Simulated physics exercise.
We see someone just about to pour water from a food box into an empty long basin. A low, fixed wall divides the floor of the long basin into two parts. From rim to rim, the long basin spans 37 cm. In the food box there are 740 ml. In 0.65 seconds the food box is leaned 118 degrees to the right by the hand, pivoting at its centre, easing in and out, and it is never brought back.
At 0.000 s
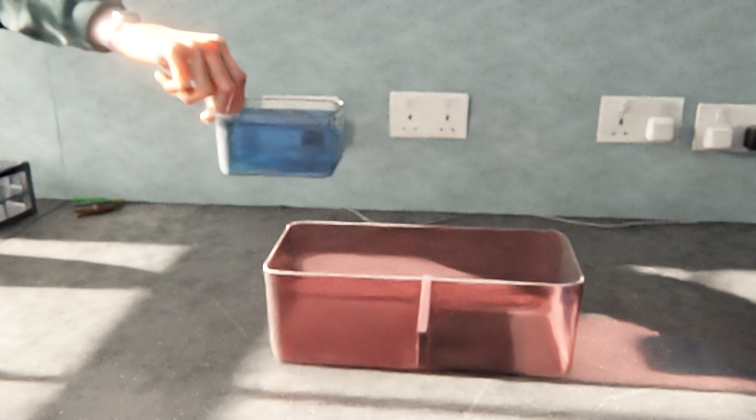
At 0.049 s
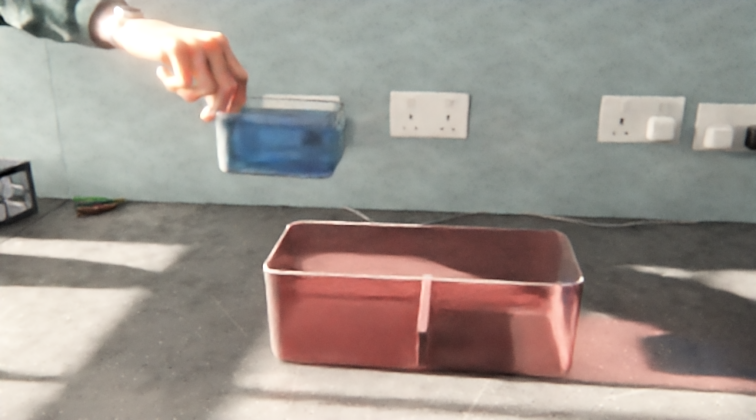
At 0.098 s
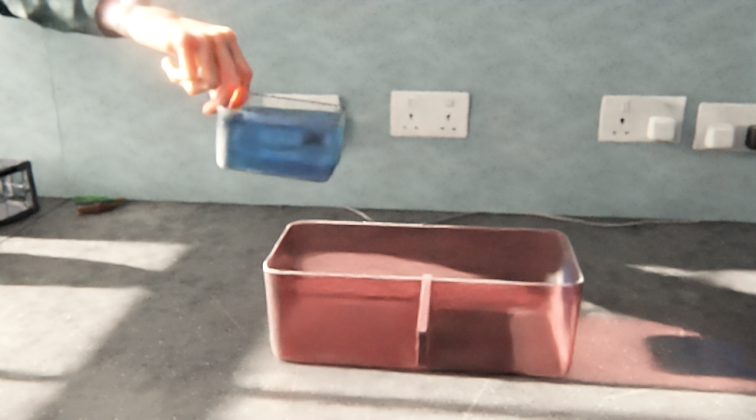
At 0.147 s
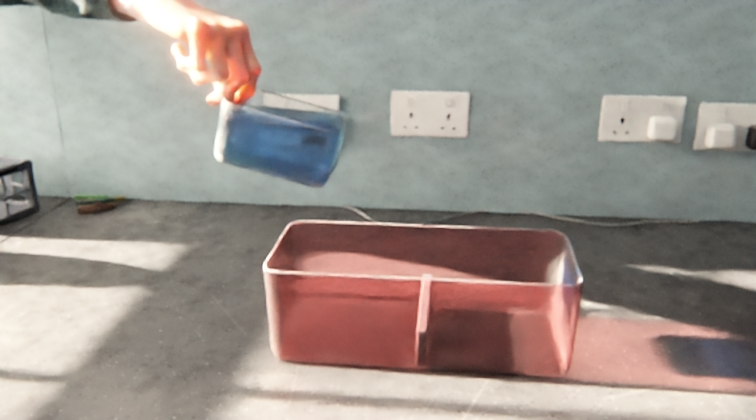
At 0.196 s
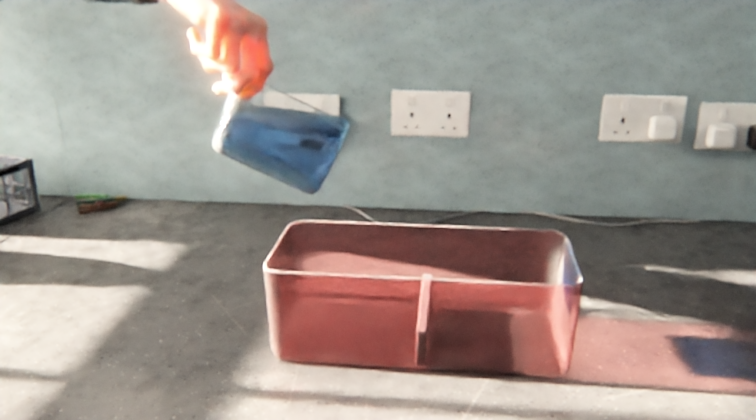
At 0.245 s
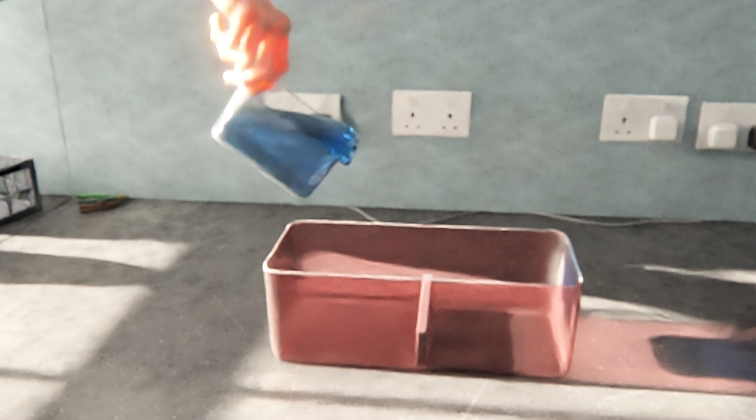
A clear box of blue water, held by a hand above an empty long pink basin with a low dividing wall, tilted steadily to the right until the water began slipping over its edge.
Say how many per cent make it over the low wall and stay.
About 6 per cent makes it over and stays.
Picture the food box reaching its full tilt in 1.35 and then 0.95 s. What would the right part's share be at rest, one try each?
Result: 10 per cent, then 5 per cent.
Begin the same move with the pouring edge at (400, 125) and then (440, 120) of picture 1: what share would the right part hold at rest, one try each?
Roughly 65 per cent the first time and 85 per cent the second.
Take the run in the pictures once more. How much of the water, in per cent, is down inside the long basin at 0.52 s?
50 %, more or less.
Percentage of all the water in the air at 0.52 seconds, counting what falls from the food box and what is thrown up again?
Near 36 per cent of it all.
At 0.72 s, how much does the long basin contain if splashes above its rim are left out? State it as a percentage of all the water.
94 per cent or thereabouts.
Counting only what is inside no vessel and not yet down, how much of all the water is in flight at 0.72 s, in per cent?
Something like 4 per cent is in the air then.
Then, 0.52 s in, the tilt is 106° and 13 per cent is still to pour, 50 is left of the wall and 0 right of it.
Then, 0.72 s in, the tilt is 118° and 1 per cent is still to pour, 93 is left of the wall and 2 right of it.
Then, 0.92 s in, the tilt is 118° and 0 per cent is still to pour, 93 is left of the wall and 6 right of it.
Then, 1.15 s in, the tilt is 118° and 0 per cent is still to pour, 93 is left of the wall and 6 right of it.
Finally, 93 per cent lies left of the wall, 6 right of it and 1 outside.
